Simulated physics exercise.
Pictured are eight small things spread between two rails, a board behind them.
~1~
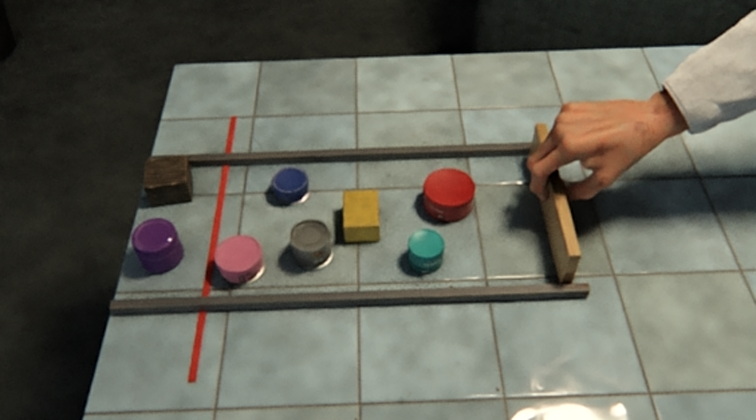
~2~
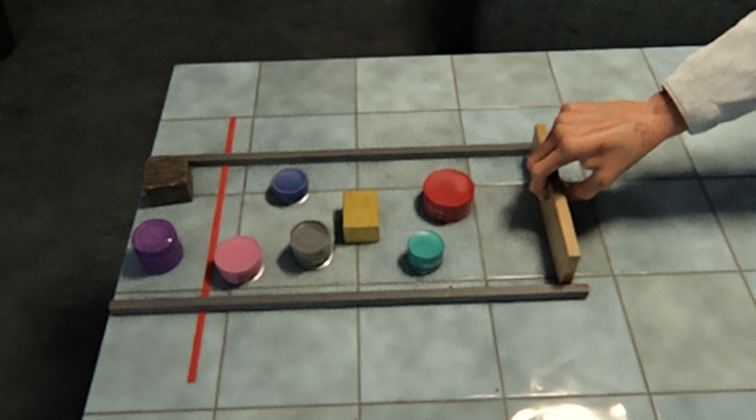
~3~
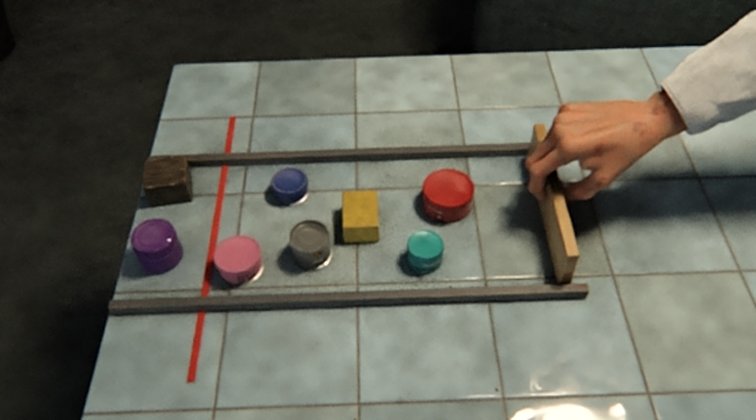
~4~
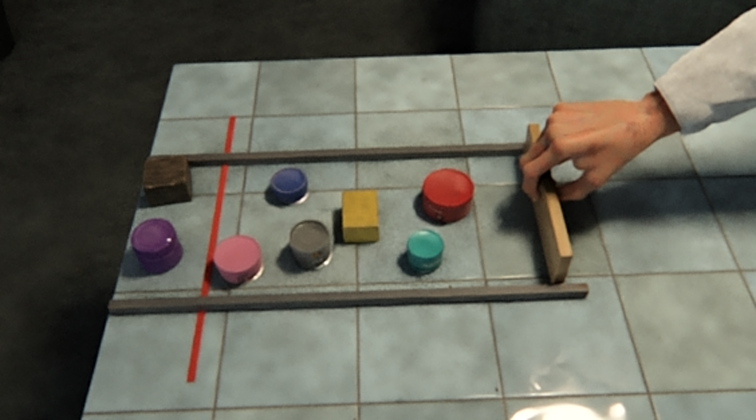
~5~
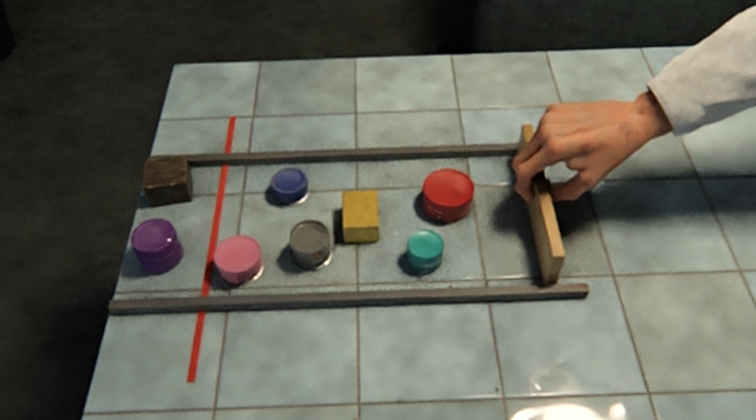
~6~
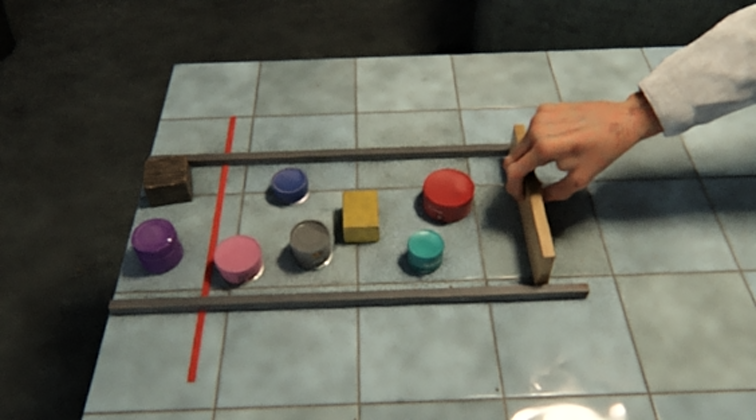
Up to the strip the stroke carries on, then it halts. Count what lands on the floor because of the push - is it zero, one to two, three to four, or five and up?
The count is one to two.
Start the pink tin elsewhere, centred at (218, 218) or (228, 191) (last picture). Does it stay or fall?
Case one, it is still there; case two, it is still there.
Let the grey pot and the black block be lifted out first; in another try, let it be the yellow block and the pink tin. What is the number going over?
0, then 0.
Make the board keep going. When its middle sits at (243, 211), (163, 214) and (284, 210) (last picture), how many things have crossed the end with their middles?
1; 5; 0.
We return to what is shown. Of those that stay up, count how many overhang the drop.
It comes to 1.
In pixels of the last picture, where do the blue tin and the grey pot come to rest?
Blue tin: (201, 173); grey pot: (148, 278).
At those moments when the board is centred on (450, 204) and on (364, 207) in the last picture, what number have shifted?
Respectively 1 and 4.
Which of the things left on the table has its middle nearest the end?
Closest in the end is the black block.
Early on, none off yet; black block at rest near (169, 181); purple lid at rest near (158, 246); pink tin at rest near (239, 260).
A while later, none off yet; black block at rest near (169, 181); purple lid travelled about its own width near (126, 241); pink tin travelled well along near (156, 266).
Finally, the number that fall off is one or two; lost, pink tin and purple lid.
